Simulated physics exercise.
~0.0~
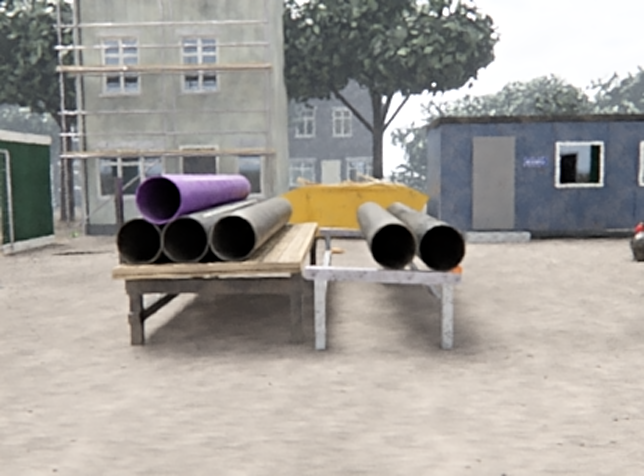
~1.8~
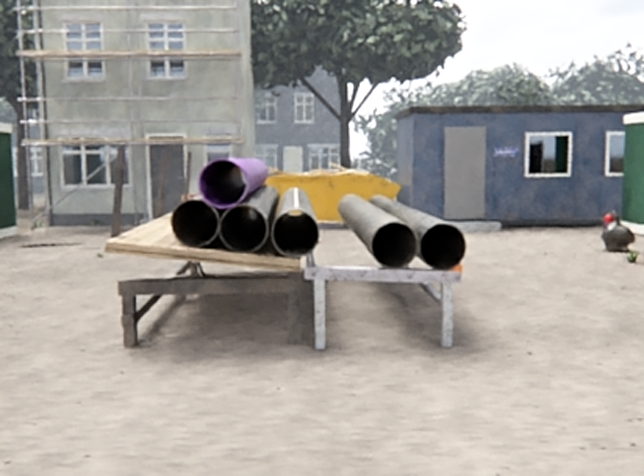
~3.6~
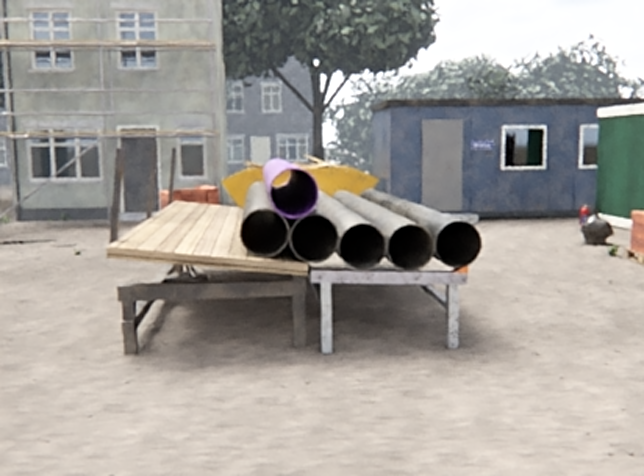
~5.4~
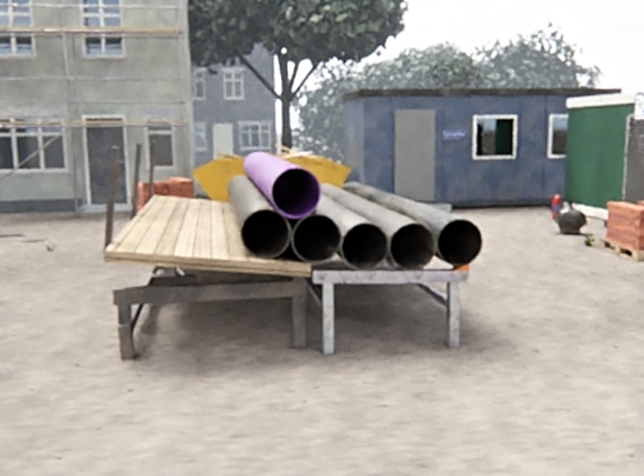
A purple pipe lay on top of some dark ones on a wooden deck, which tipped up at its far side and sent them rolling right against two others on a metal rack, where the purple pipe ended up still resting on top.
